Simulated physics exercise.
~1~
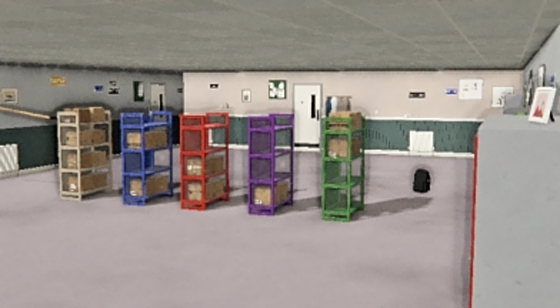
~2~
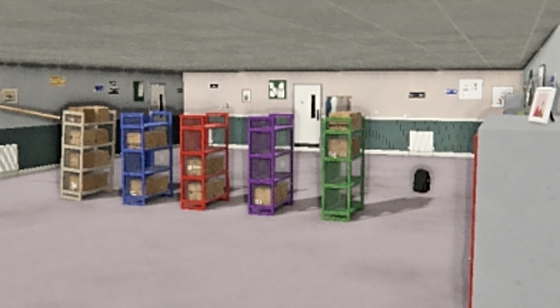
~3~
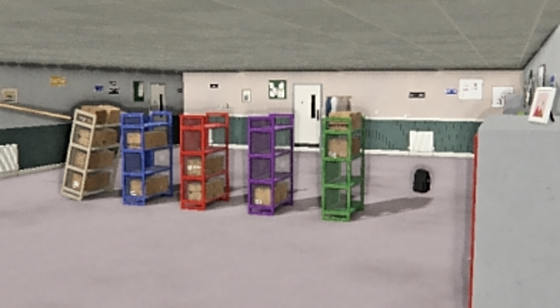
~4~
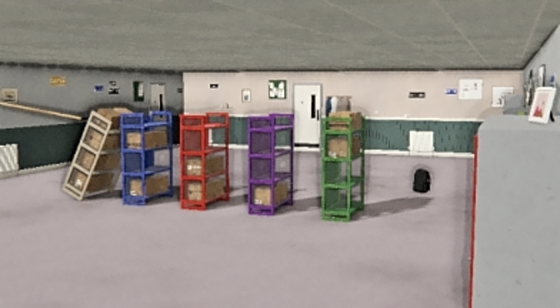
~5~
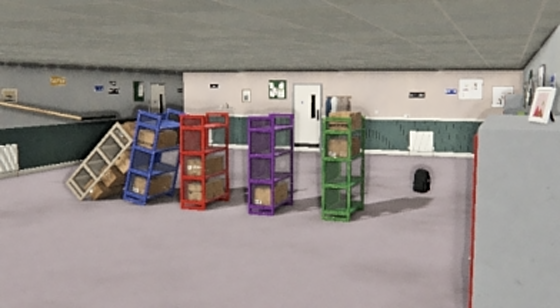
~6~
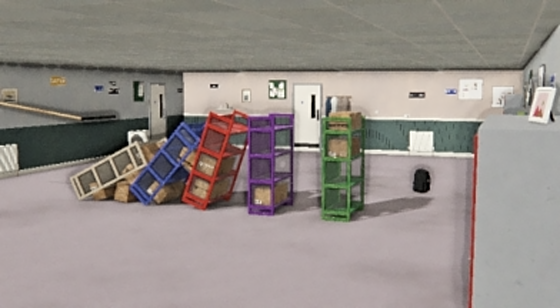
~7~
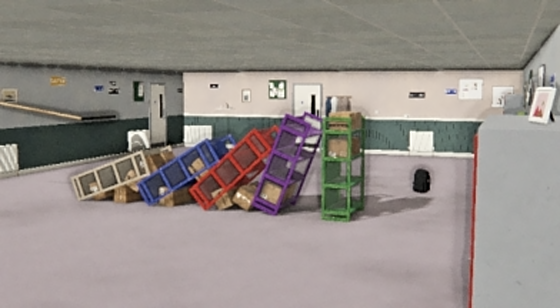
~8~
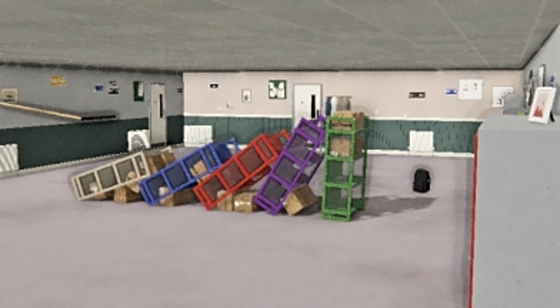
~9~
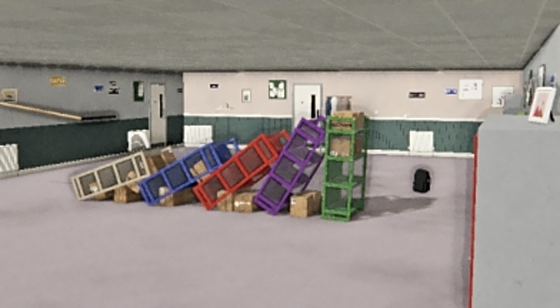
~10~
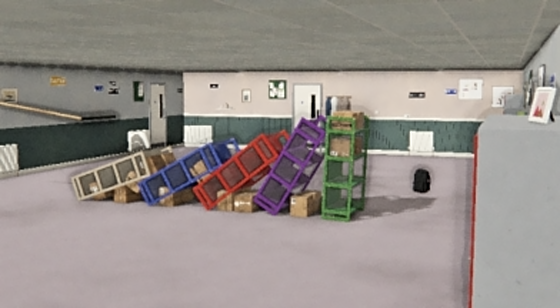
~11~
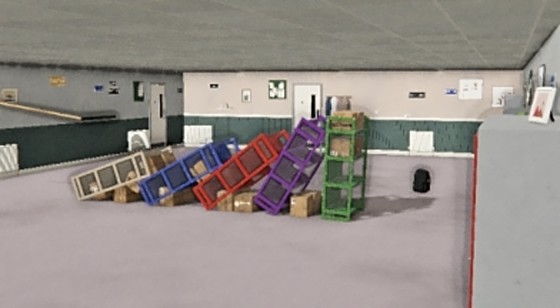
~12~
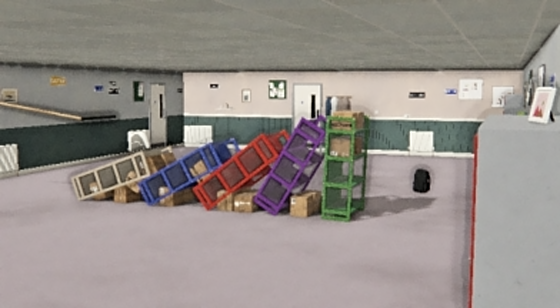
Row of five loaded shelving units toppling rightward like dominoes, spilling boxes, four ending up slanted while the green one stays upright.
